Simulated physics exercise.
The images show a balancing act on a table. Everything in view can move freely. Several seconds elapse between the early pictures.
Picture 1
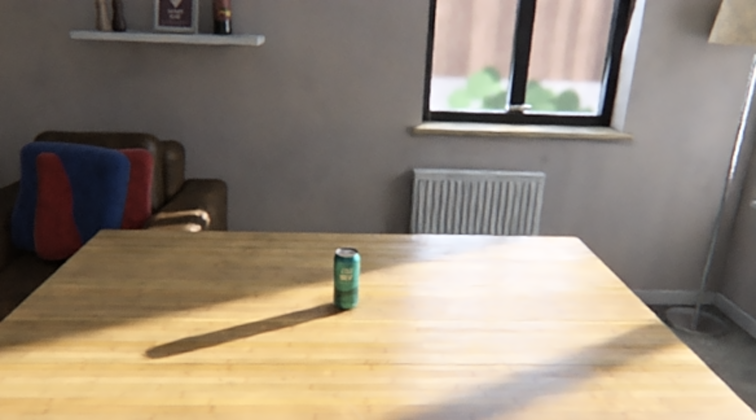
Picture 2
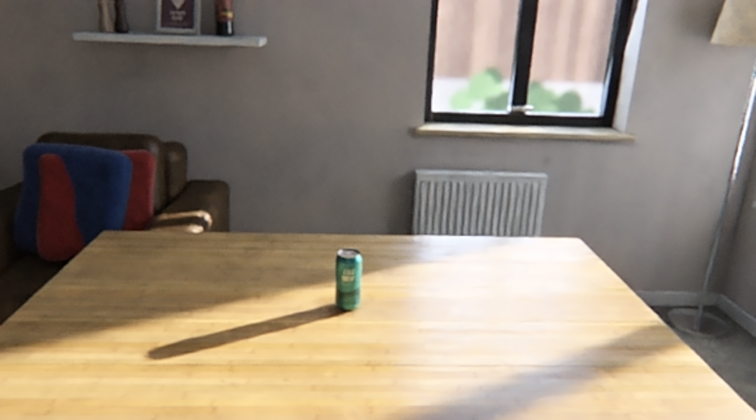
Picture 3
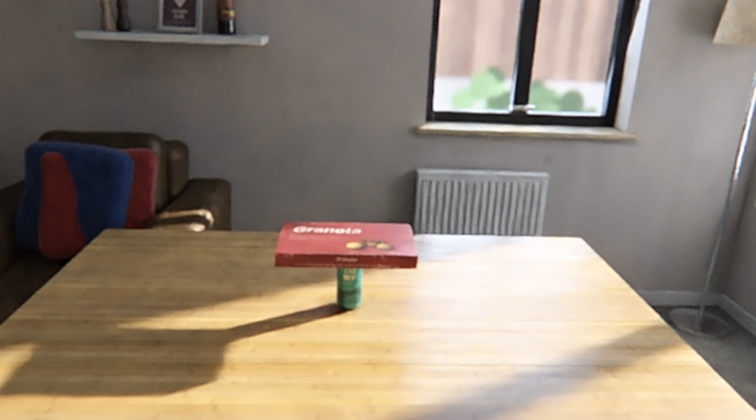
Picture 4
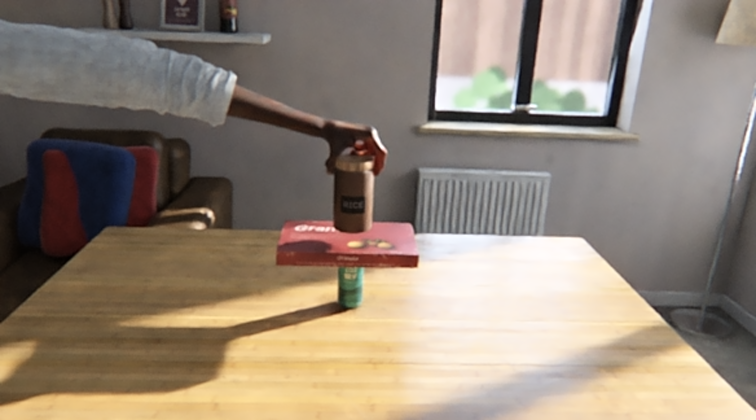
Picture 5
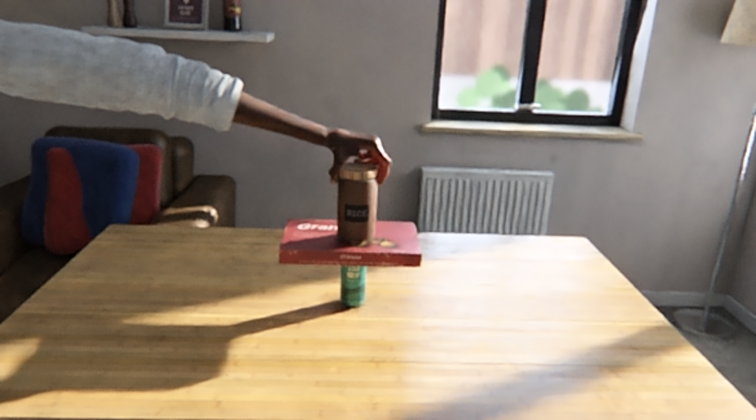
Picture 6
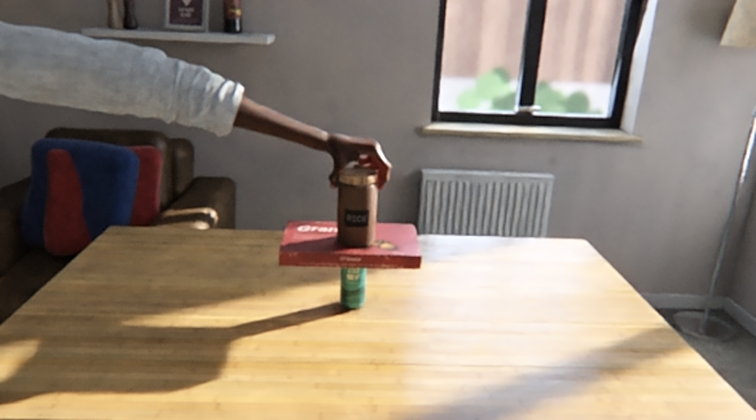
A green can stands on a pale wooden table in a sunlit living room, seen from slightly above the tabletop by a nearly still camera. Behind it are a brown armchair with a blue and red cushion at left, a window and a white radiator. A flat red granola box appears on the can, then a hand reaching from the left lowers a brown jar onto it and keeps hold.
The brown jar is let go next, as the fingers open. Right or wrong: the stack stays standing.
Right.
Then, 0.20 s past the last view, nothing moves.
Then, 0.50 s past the last view, brown jar resting near (357, 207).
Finally, all 3 still in place. Final places as the last picture's camera would see them, brown jar near (357, 207). The stack stays up.
